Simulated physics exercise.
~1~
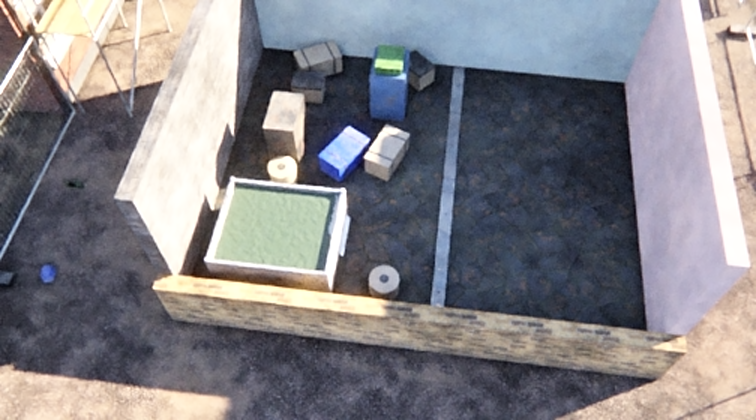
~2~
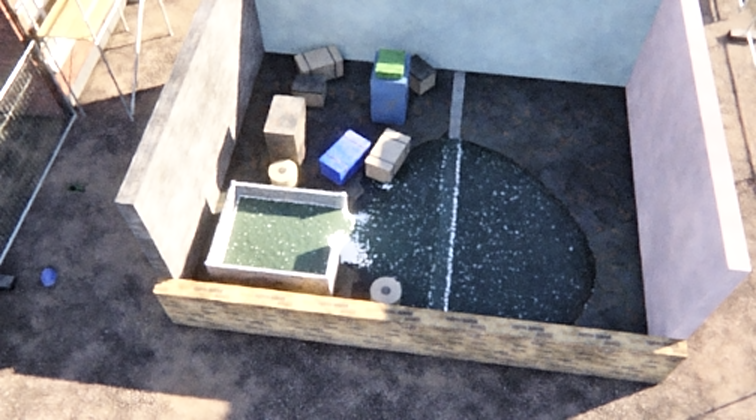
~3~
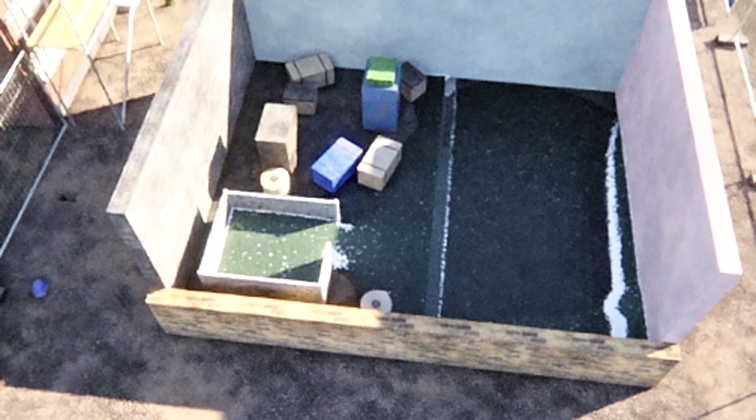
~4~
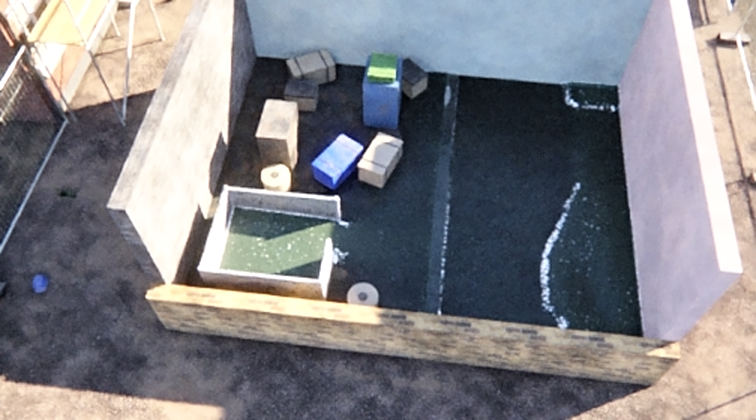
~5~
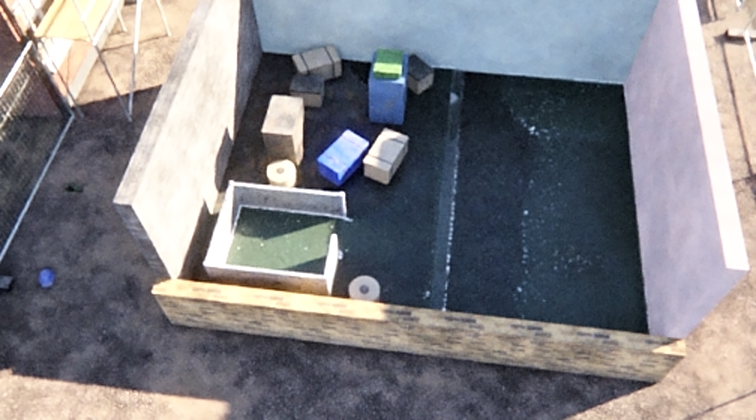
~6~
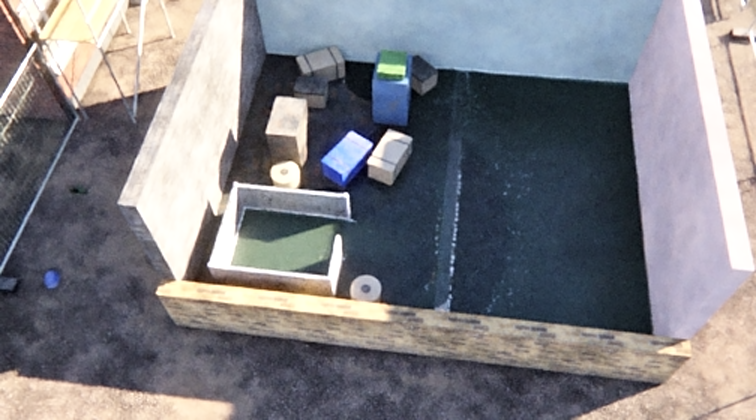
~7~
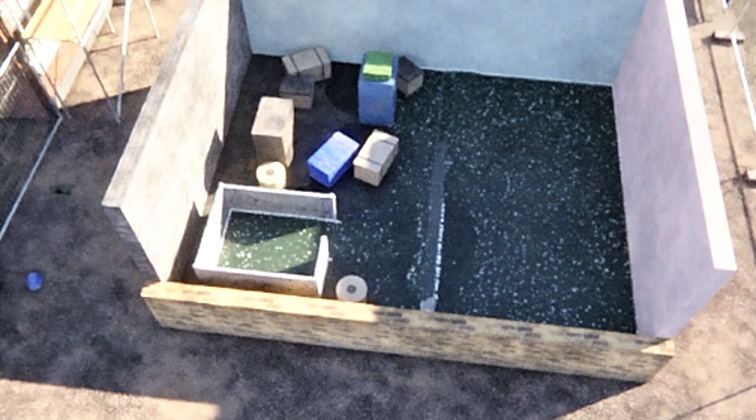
In a walled yard, water bursts from a tank and spreads, leaving the blue trunk aground.
